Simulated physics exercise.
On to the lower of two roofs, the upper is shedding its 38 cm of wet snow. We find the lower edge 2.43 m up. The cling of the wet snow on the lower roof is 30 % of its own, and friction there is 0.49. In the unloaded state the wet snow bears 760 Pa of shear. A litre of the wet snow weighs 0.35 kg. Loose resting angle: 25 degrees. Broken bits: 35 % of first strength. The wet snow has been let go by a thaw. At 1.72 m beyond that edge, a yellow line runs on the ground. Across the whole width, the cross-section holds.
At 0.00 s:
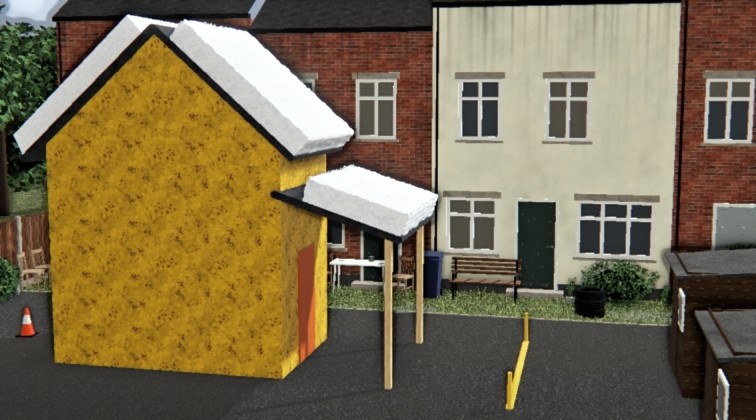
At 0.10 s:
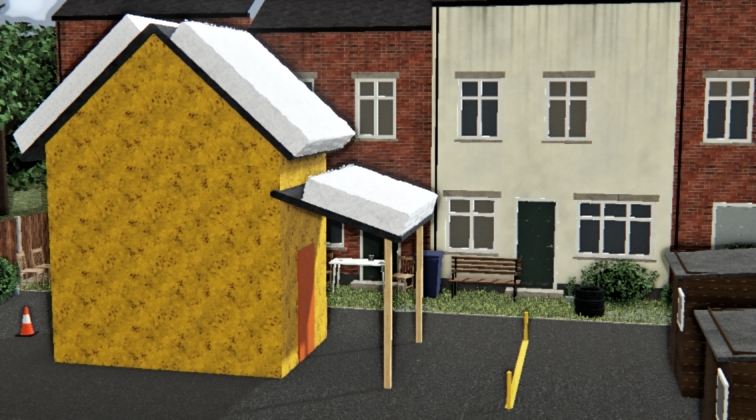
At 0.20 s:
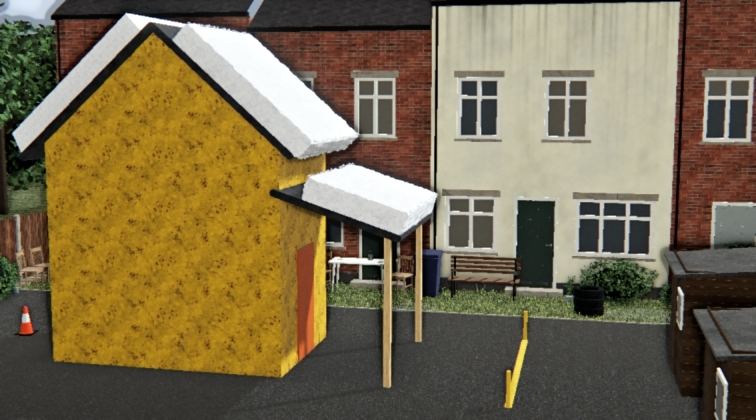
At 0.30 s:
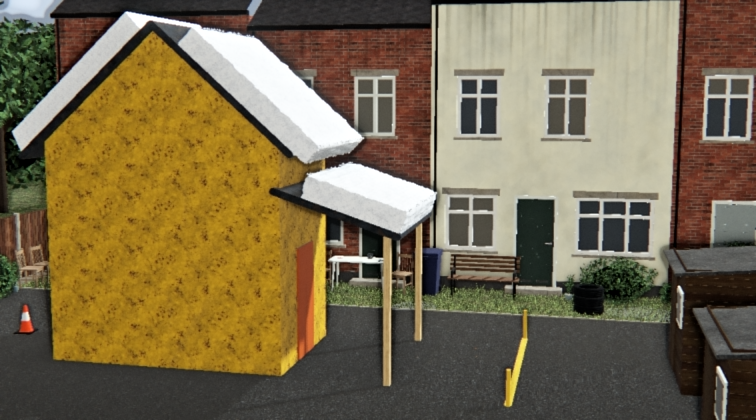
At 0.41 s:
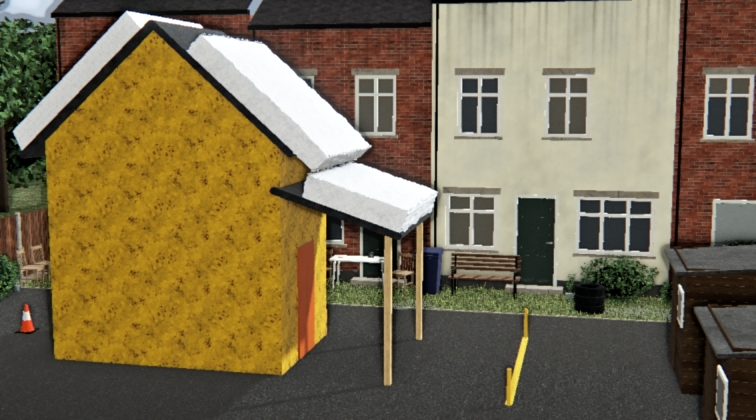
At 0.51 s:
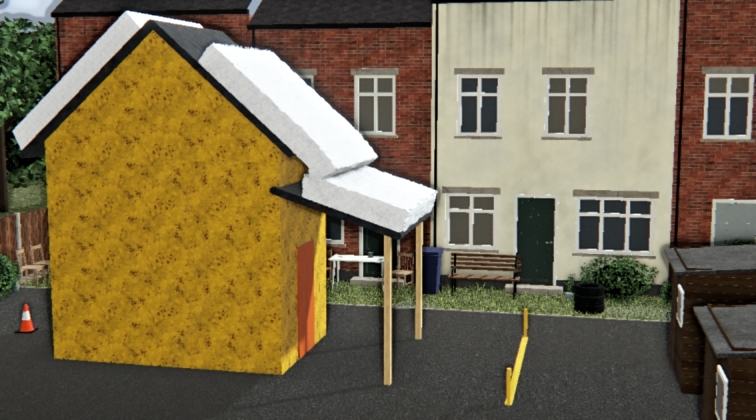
A thick slab of snow slides down the yellow building's roof toward the right, over the lower snowy roof.
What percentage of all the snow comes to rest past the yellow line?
About 29 %.
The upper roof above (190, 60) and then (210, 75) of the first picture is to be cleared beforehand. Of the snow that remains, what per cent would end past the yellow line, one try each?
In that order: 18 %, 8 %.
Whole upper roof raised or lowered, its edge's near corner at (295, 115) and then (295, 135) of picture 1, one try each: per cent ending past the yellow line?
50 per cent, then 40 per cent.
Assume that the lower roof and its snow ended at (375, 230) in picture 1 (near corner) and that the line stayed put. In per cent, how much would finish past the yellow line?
That would come to roughly 35 %.
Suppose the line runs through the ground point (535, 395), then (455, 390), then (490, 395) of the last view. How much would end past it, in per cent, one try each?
I'd guess near 22 %, then near 50 %, and near 40 % on the last try.
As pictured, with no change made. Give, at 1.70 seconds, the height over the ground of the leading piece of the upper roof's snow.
Height: Approx. 0.2 m.
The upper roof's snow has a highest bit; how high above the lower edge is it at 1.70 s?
At that moment it reaches around 0.9 m above the edge.
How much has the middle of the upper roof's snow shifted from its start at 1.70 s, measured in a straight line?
Straight-line shift: Around 3.8 m.
After 1.06 s, none is below the lower edge and 0 % is past the line.
After 1.70 s, 40 % is below the lower edge and 2 % is past the line.
After 2.35 s, 65 % is below the lower edge and 27 % is past the line.
After 3.00 s, 68 % is below the lower edge and 29 % is past the line.
After 3.70 s, 68 % is below the lower edge and 29 % is past the line.
